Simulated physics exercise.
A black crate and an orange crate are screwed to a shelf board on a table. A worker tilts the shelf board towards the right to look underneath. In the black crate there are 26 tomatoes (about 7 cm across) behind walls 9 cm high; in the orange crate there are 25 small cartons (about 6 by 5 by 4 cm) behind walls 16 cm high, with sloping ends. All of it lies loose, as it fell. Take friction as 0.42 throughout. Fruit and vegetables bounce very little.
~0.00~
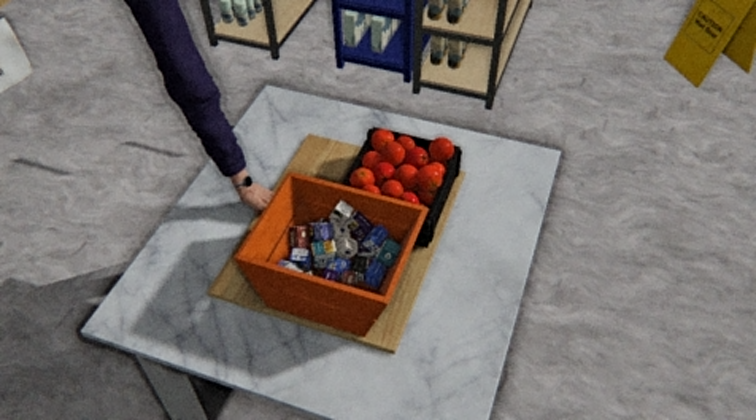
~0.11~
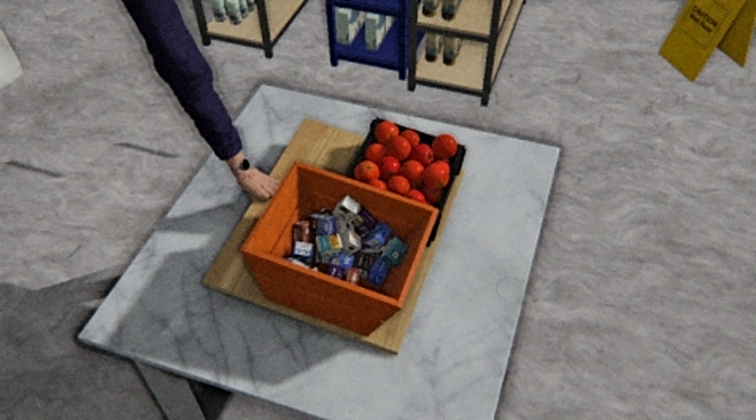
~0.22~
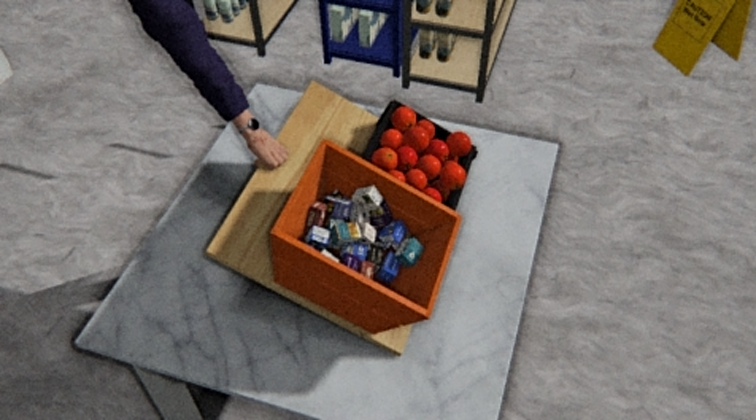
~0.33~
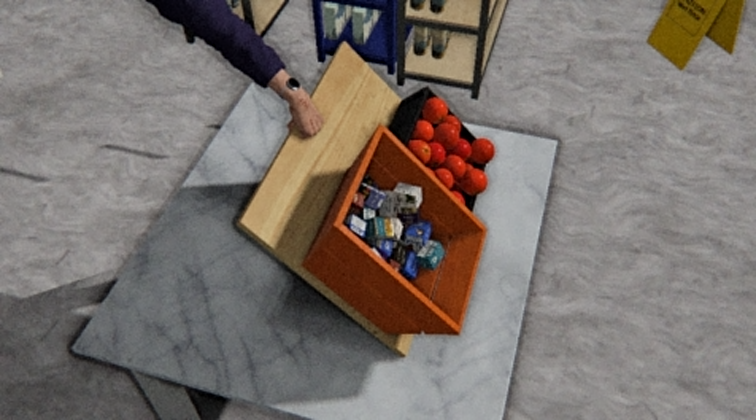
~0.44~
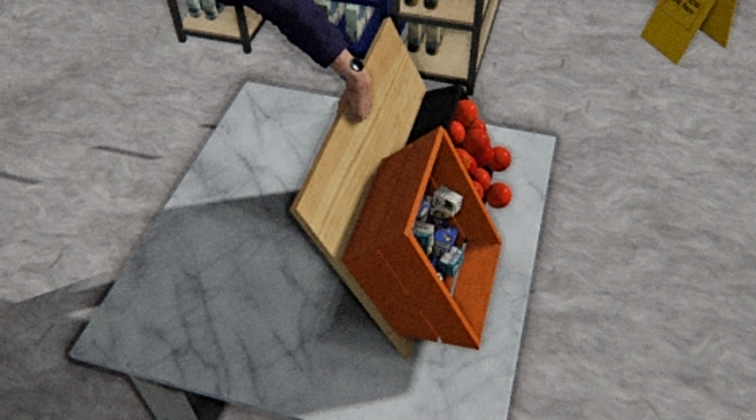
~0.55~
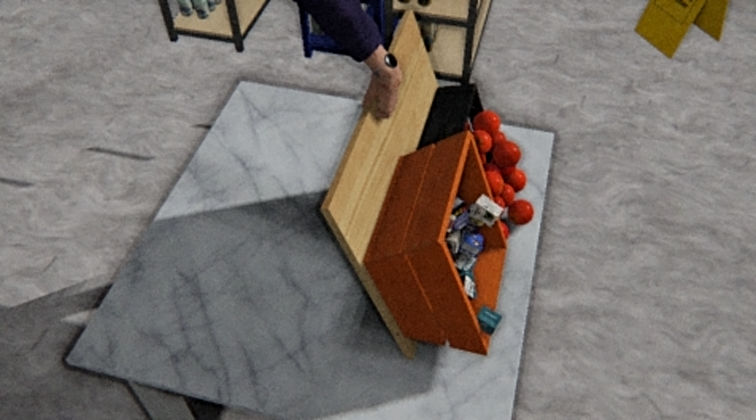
On a marble-topped table, a hand lifted the left side of a wooden board, tilting it steeply rightward with its two crates, and tomatoes tumbled out of the black one while small cartons slid inside the orange one.
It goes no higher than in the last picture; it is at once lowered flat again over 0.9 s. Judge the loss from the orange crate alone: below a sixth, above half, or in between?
Out of the orange crate go between a sixth and a half of the small cartons.
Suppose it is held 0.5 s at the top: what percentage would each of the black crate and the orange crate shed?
Then black crate 50, orange crate 30 per cent.
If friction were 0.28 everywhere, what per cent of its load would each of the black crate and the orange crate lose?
In that case black crate 50, orange crate 40 per cent.
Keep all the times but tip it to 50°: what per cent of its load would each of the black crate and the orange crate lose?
Then black crate 0, orange crate 0 per cent.
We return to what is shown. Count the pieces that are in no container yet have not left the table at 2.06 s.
About 6.
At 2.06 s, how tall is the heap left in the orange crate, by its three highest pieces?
About 10 cm.
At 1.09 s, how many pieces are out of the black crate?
About: Black crate 12.
After 0.79 s, tilt 59°; black crate 13 in, 13 out and orange crate 19 in, 6 out.
After 1.09 s, tilt 25°; black crate 13 in, 13 out and orange crate 15 in, 10 out.
After 1.51 s, tilt 0°; black crate 13 in, 13 out and orange crate 15 in, 10 out.
Outcome (at 2.06 s), black crate 13 in, 13 out and orange crate 15 in, 10 out. Asked share, 10 of 25, 40 per cent.
